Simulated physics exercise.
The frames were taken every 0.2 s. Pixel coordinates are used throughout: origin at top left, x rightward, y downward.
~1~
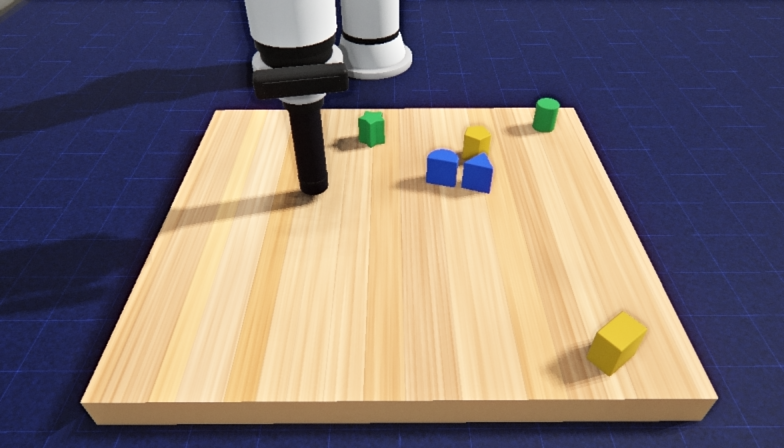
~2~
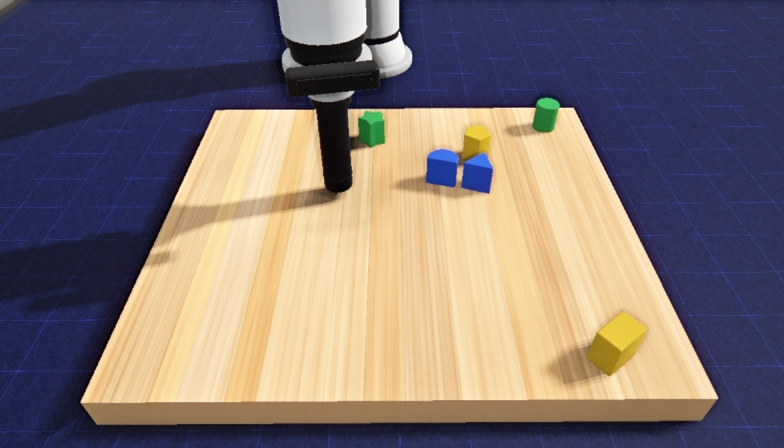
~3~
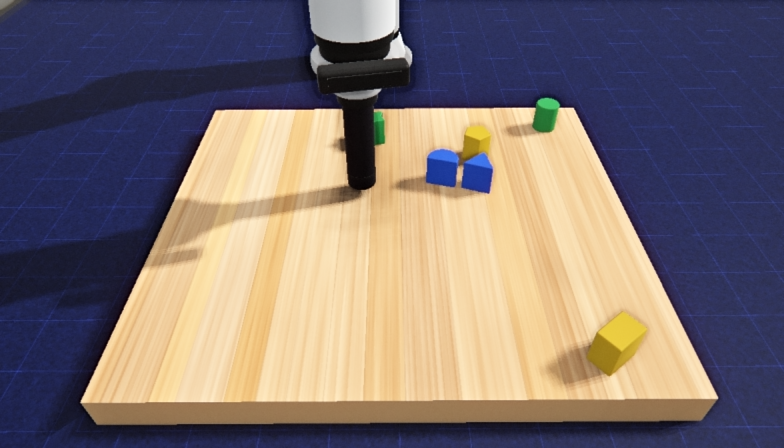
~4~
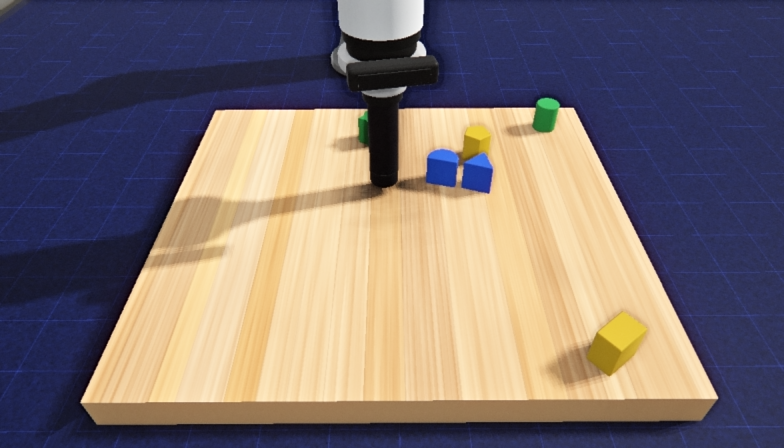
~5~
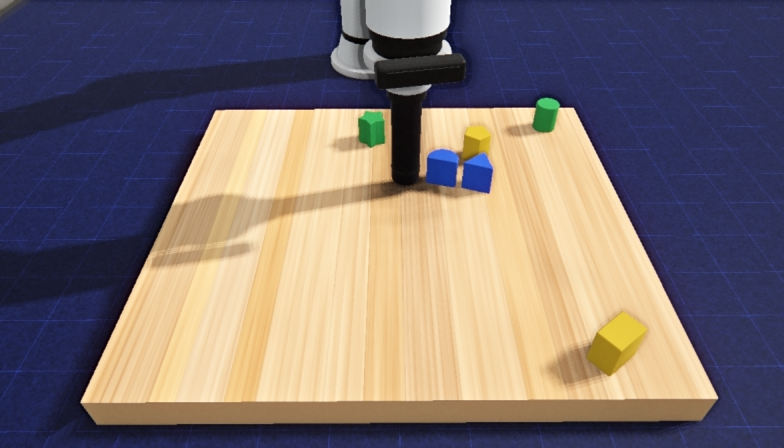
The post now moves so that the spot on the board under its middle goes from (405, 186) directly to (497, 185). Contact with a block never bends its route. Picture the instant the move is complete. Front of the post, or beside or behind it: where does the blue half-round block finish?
Most likely the blue half-round block slides off.
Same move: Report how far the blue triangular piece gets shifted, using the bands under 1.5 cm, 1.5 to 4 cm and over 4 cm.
Covers over 4 cm.
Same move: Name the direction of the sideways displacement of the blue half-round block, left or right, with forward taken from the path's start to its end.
Left.
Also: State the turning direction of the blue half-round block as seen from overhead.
It spins against the clock.
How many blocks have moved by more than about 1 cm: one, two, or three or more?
In total, two blocks get moved by over 1 cm.
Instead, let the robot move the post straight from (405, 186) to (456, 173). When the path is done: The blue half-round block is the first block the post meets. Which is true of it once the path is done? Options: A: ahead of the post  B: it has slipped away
That would be A.
What follows on the original path. One third of the way, post (437, 177); blue half-round block (463, 151), turned 25° anticlockwise.
Two thirds of the way, post (468, 177); blue half-round block (482, 145), turned 75° anticlockwise; yellow pentagonal block (478, 130); blue triangular piece (494, 162), turned 35° anticlockwise.
At the end, post (498, 176); blue half-round block (494, 143), turned 130° anticlockwise; yellow pentagonal block (478, 130), turned 10° anticlockwise; blue triangular piece (525, 161), turned 40° anticlockwise.
